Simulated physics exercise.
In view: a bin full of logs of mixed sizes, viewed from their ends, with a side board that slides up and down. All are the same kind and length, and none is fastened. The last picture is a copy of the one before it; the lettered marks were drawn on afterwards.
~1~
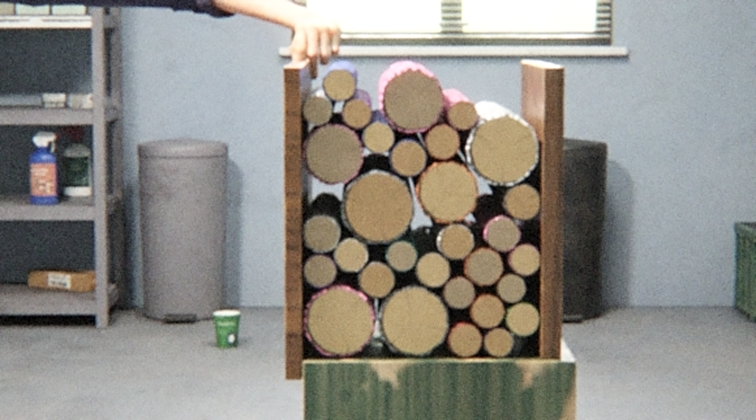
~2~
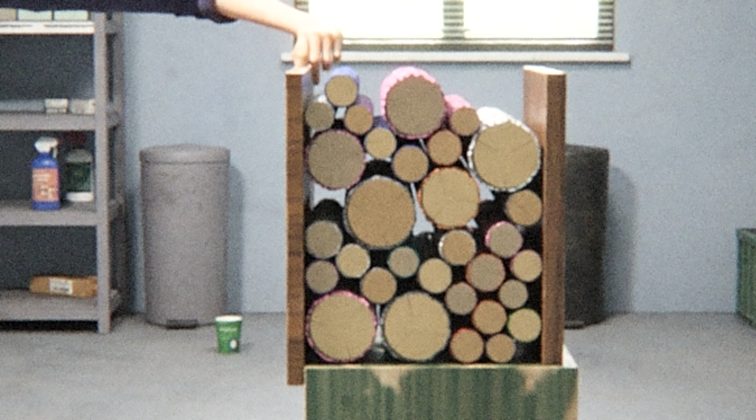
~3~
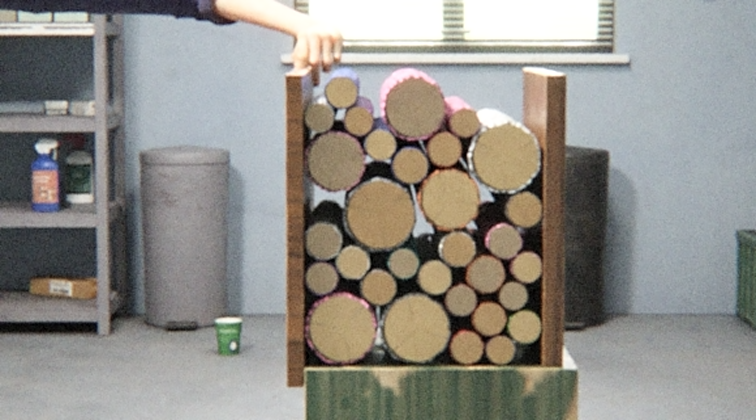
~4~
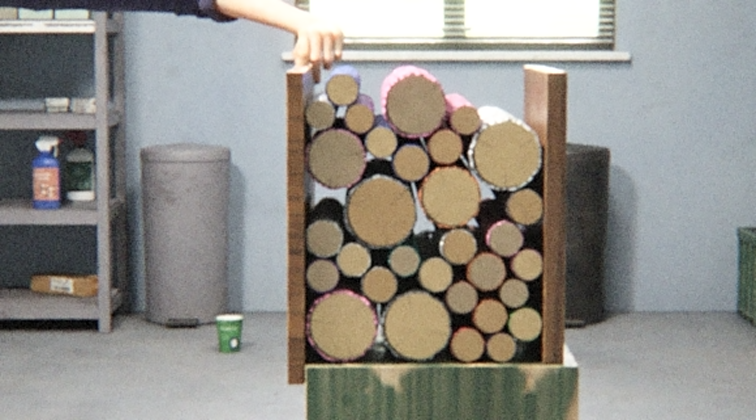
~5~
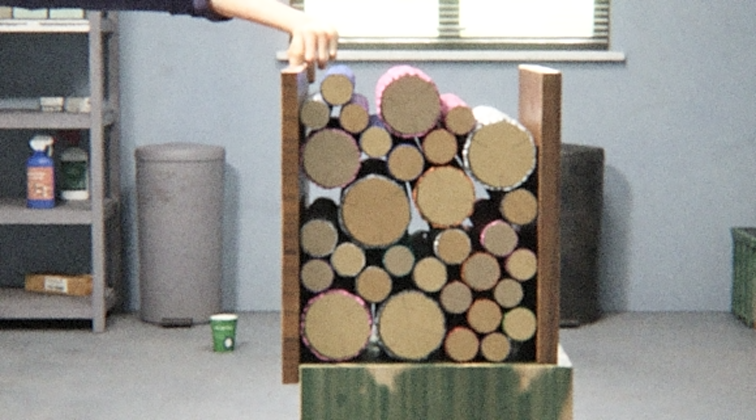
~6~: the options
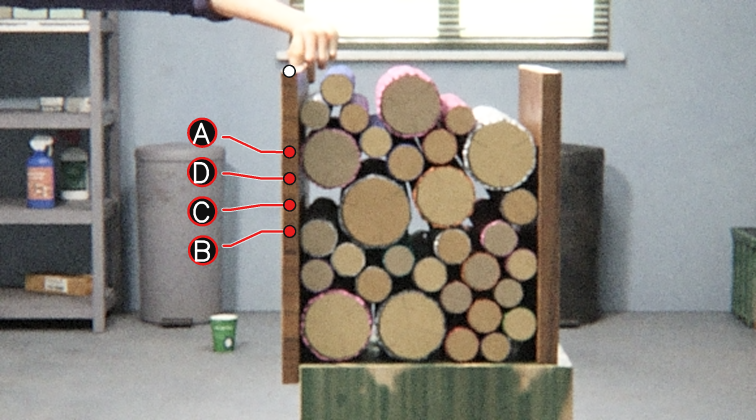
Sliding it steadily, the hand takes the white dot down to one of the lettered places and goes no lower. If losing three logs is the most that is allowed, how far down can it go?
Lower it to C and no more.
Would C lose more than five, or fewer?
It loses fewer than five.
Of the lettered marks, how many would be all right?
Three of the four.
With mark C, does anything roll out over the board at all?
Yes, at C.
On the copy, A at (290, 152); B at (290, 231); C at (290, 205); D at (290, 179); the white dot at (289, 71).
On C. First, top of the board (298, 131).
Then, top of the board (299, 201).
Finally, top of the board (299, 204), two out over the board.
By contrast, A none out over the board; B more than three out over the board; D two out over the board.
